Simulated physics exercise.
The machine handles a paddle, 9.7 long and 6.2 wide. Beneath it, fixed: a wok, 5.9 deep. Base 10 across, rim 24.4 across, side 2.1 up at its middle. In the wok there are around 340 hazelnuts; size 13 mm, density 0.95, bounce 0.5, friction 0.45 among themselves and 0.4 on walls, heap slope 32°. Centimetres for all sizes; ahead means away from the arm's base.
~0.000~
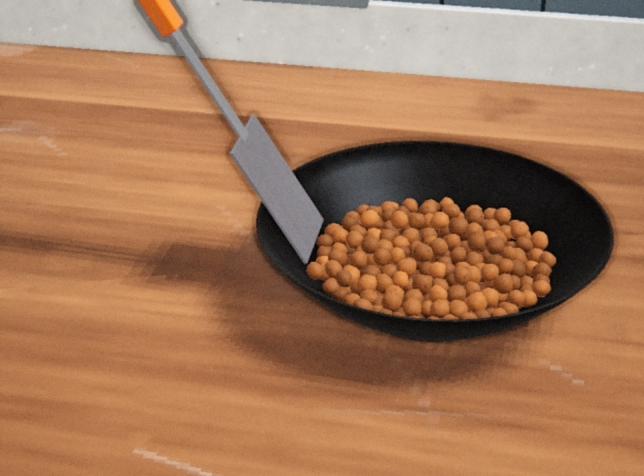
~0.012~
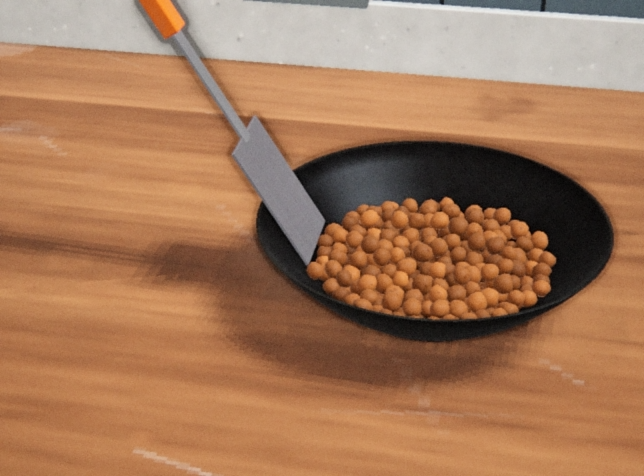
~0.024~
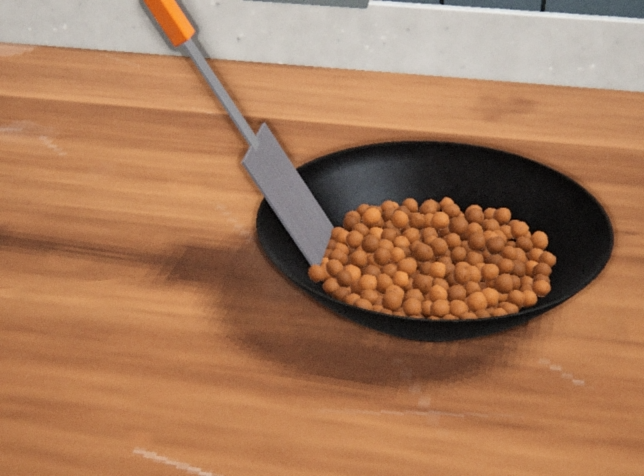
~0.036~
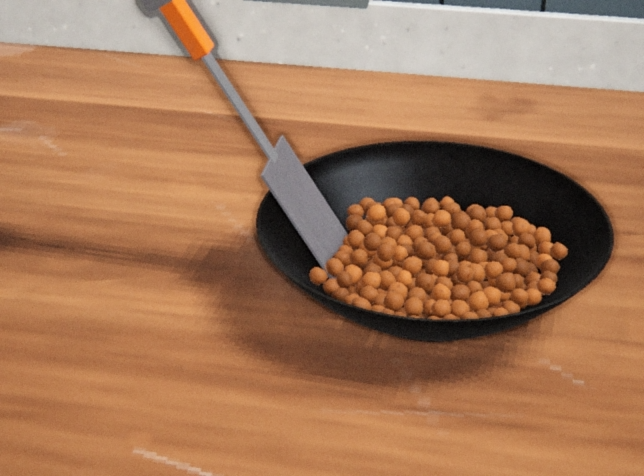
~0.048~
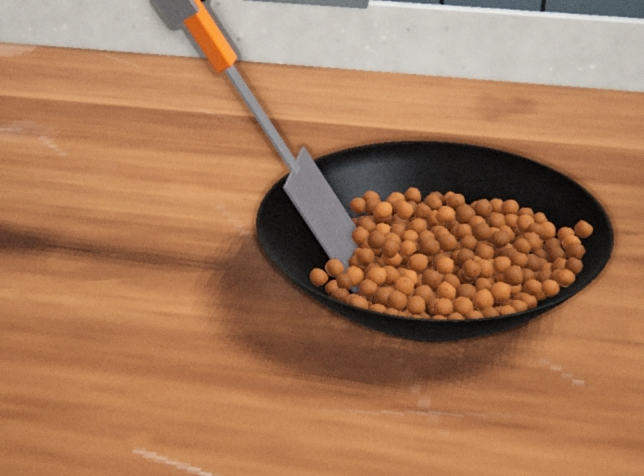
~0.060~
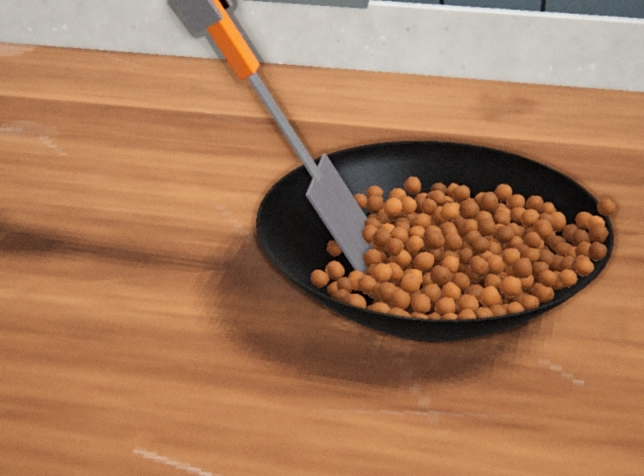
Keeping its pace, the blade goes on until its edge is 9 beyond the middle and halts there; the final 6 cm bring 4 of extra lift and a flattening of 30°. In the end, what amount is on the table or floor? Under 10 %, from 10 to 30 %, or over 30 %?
Over 30 %.
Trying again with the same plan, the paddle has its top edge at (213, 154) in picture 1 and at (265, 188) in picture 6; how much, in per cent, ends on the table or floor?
I'd put it at roughly 45 per cent.
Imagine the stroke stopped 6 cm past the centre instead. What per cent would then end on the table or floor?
Roughly 35 %.
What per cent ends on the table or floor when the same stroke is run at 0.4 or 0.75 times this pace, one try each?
Around 20 per cent and around 45 per cent.
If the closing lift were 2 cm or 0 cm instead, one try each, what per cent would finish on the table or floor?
Roughly 55 % and then 55 %.
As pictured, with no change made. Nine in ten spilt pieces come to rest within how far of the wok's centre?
It comes out at close to 80 centimetres.
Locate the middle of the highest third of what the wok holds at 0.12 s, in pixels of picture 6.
Near (539, 239).
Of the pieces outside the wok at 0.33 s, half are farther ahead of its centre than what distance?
It comes to near 24 cm ahead of the middle.
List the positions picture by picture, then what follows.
In the first picture, paddle top edge at (242, 133), sloping 58°; upper third of the load around (430, 253), from x 315 to 545, top at y 205; 336 in the wok.
In the second picture, paddle top edge at (244, 134), sloping 58°; upper third of the load around (430, 253), from x 315 to 545, top at y 205.
In the third picture, paddle top edge at (253, 142), sloping 58°; upper third of the load around (430, 253), from x 315 to 545, top at y 205.
In the fourth picture, paddle top edge at (272, 155), sloping 58°; upper third of the load around (441, 251), from x 320 to 560, top at y 205.
In the fifth picture, paddle top edge at (294, 167), sloping 58°; upper third of the load around (455, 246), from x 320 to 585, top at y 195.
In the sixth picture, paddle top edge at (316, 173), sloping 58°; upper third of the load around (479, 243), from x 320 to 605, top at y 185; 336 in the wok.
By 0.09 s, sloping 58°, highest piece 12 above the table; 325 in the wok, 11 on the blade or in flight.
By 0.12 s, sloping 50°, highest piece 19 above the table; 316 in the wok, 20 on the blade or in flight.
By 0.33 s, sloping 28°, highest piece 50 above the table; 152 in the wok, 75 on the table or floor, 109 on the blade or in flight.
By 1.38 s, sloping 28°, highest piece 4 above the table; 185 on the table or floor, 151 in the wok.
Final count, 185 on the table or floor, 151 in the wok. That is 55 % on the table or floor.
